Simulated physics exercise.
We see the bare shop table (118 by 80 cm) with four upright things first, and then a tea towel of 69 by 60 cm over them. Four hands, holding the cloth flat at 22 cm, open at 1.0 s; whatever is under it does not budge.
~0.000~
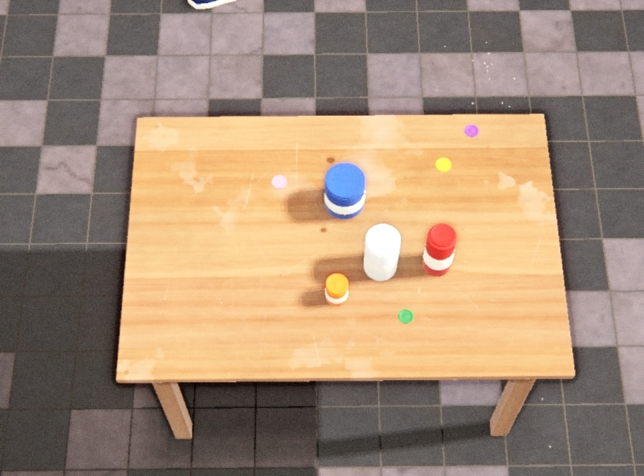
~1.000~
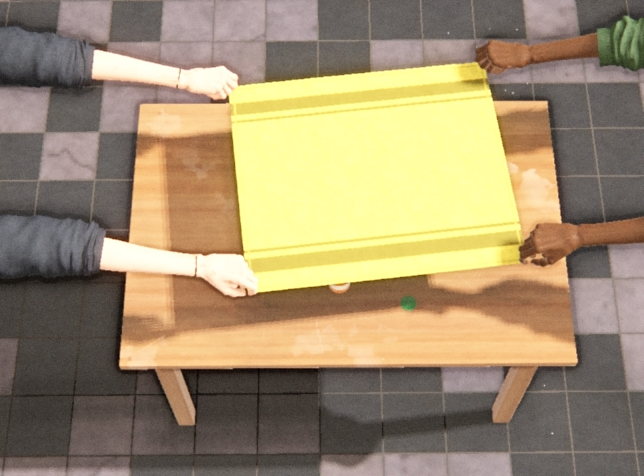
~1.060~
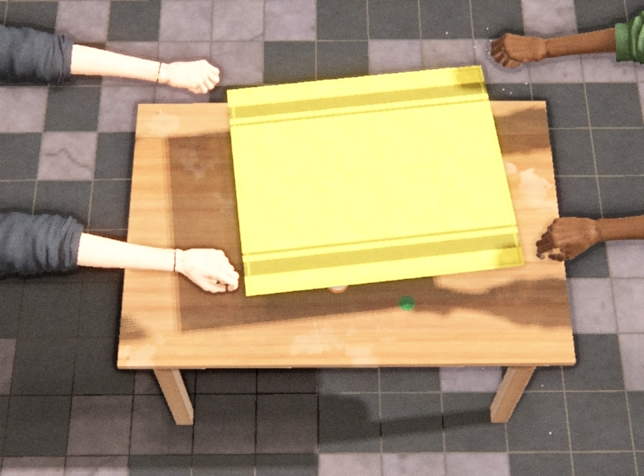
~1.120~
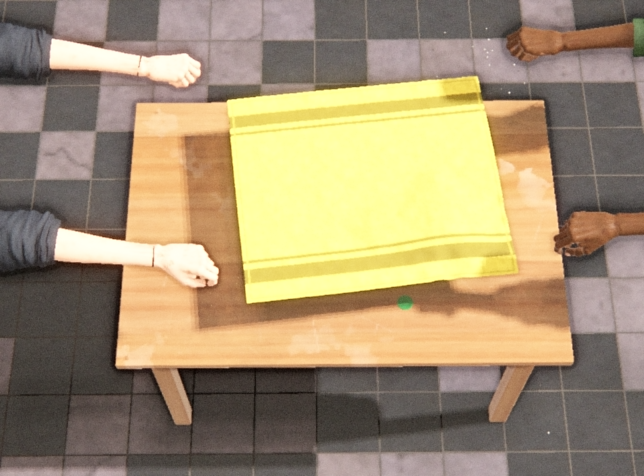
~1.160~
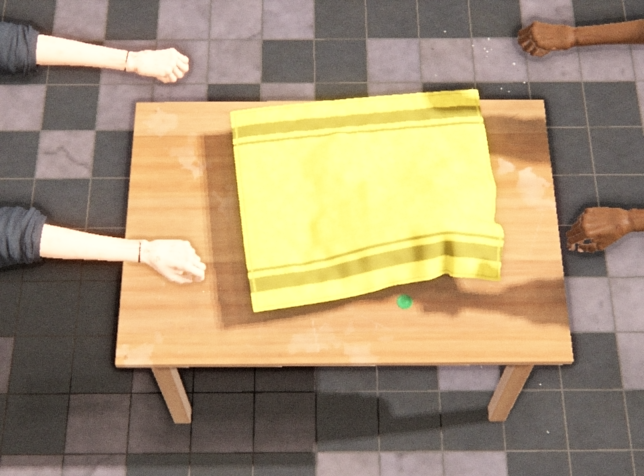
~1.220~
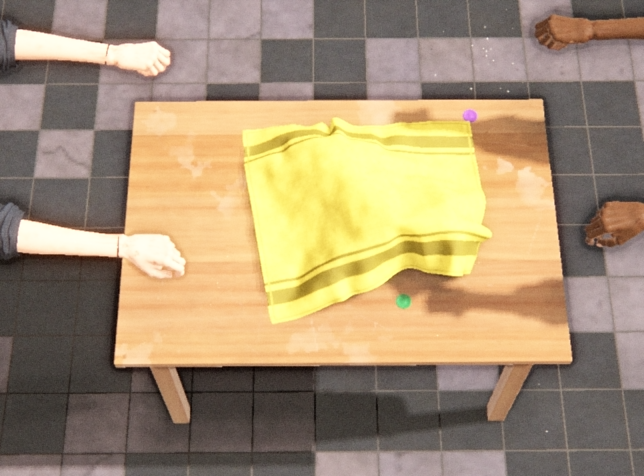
In this clip, four hands hold a yellow tea towel flat above a wooden table with blue, white, red and orange containers standing on it, then let go and draw back as the cloth sinks and crumples over them.
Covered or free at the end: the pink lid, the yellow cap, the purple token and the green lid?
The pink lid ends under the cloth, the yellow cap ends under the cloth, the purple token remains in the open, the green lid still shows.
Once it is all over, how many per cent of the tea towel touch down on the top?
30 %, roughly.
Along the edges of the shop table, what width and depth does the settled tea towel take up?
Roughly 66 cm across and 60 cm deep.
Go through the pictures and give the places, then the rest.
The first frame shows pink lid (279, 182); yellow cap (443, 165); purple token (472, 130); green lid (406, 316); orange tin (337, 284), 8 cm tall; white tin (383, 239), 16 cm tall; red bottle (443, 234), 18 cm tall; blue tin (345, 180), 13 cm tall.
The second frame shows tea towel corners (248, 293) (229, 88) (483, 62) (527, 262); highest point 22 cm, lowest 22 cm.
The third frame shows tea towel corners (247, 295) (228, 91); highest point 20 cm, lowest 20 cm.
The fourth frame shows tea towel corners (248, 303) (228, 101); highest point 18 cm, lowest 15 cm.
The fifth frame shows tea towel corners (254, 311) (231, 112); highest point 19 cm, lowest 9 cm.
The sixth frame shows tea towel corners (273, 324) (243, 131) (469, 122) (469, 272); highest point 20 cm, lowest 0 cm.
After 1.4 s, 30 % of it is down, spanning 67 by 60 cm, above yellow cap, pink lid.
After 1.6 s, 30 % of it is down, spanning 67 by 60 cm, above yellow cap, pink lid.
After 1.7 s, 30 % of it is down, spanning 66 by 60 cm, above yellow cap, pink lid.
After 1.9 s, 30 % of it is down, spanning 67 by 60 cm, above yellow cap, pink lid.
After 2.7 s, 30 % of it is down, spanning 67 by 60 cm, above yellow cap, pink lid.
